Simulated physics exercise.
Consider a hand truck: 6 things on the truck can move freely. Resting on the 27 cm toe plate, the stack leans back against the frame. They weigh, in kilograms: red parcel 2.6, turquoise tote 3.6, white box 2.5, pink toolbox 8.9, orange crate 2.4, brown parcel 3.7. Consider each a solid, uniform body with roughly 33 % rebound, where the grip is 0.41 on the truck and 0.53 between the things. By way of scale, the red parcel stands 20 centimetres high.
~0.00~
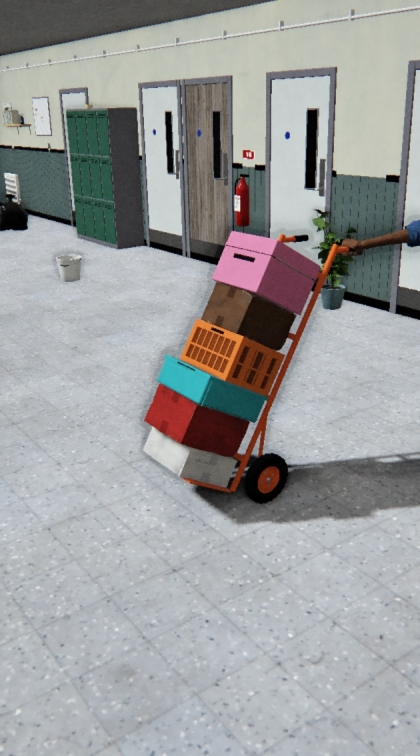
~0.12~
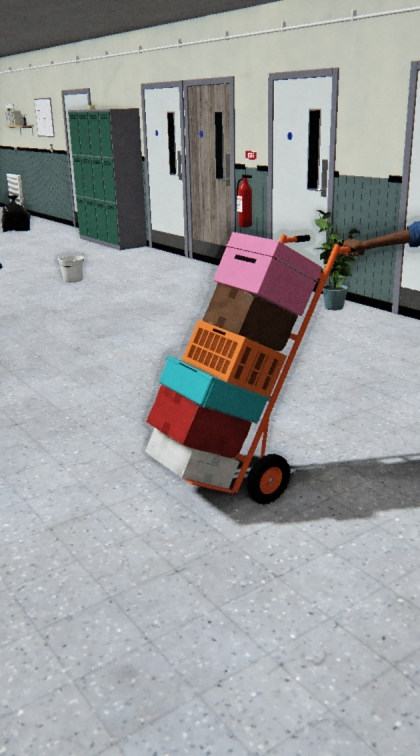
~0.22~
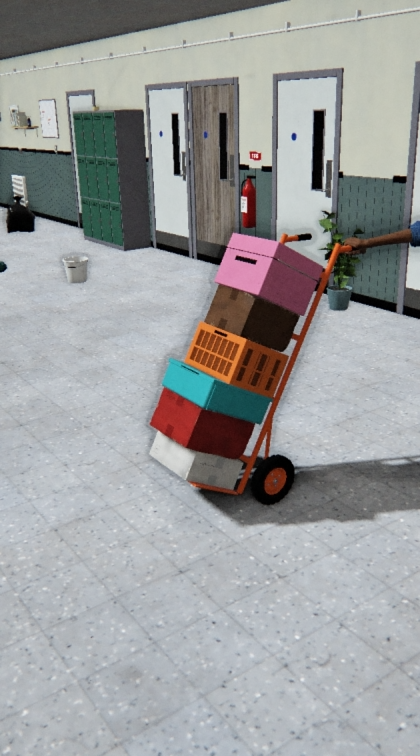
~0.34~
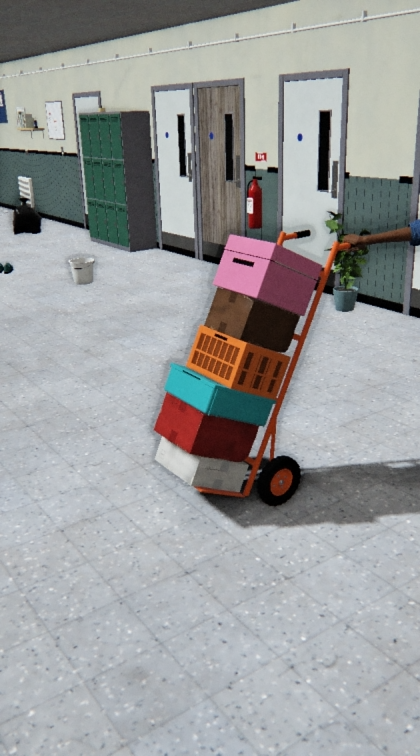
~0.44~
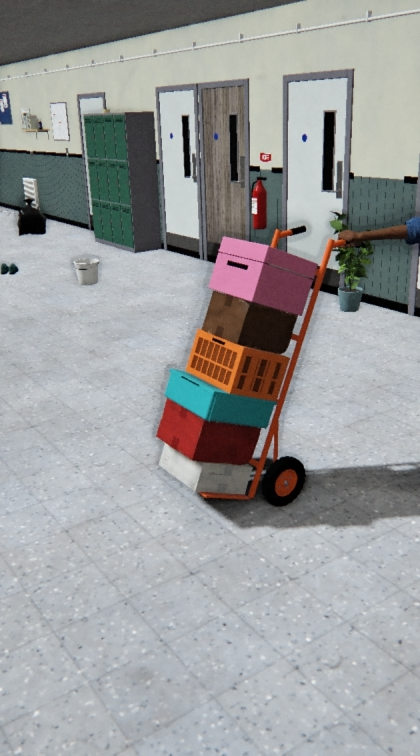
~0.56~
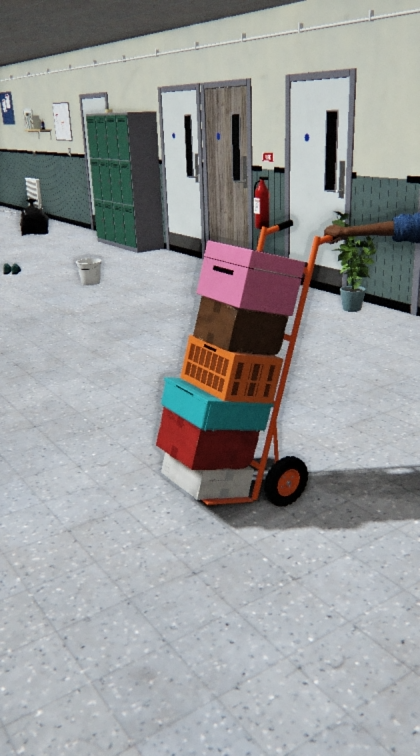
An orange hand truck stacked with six boxes and crates, a pink one on top, leaned back in a hallway, then was gradually tilted more upright by a hand gripping its handle from the right.
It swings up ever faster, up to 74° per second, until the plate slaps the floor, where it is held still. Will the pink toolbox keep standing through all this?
No, it falls.
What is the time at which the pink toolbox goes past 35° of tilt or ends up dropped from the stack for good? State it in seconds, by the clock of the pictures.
Somewhere about 1.4 s.
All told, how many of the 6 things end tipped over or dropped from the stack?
6.
After 1.16 s, truck upright; pink toolbox tipped 17° from how it sat near (139, 314); brown parcel tipped 17° from how it sat; orange crate tipped 17° from how it sat.
After 1.56 s, truck upright; turquoise tote, pink toolbox, orange crate and brown parcel now dropped from the stack; red parcel tipped 52° from how it sat; white box tipped 52° from how it sat.
After 1.76 s, truck upright; red parcel now dropped from the stack; white box on its side.
After 2.26 s, truck upright; white box on its side.
At rest (3.6 s), dropped from the stack and tipped over, red parcel, turquoise tote, pink toolbox, orange crate and brown parcel; tipped over on the truck, white box.
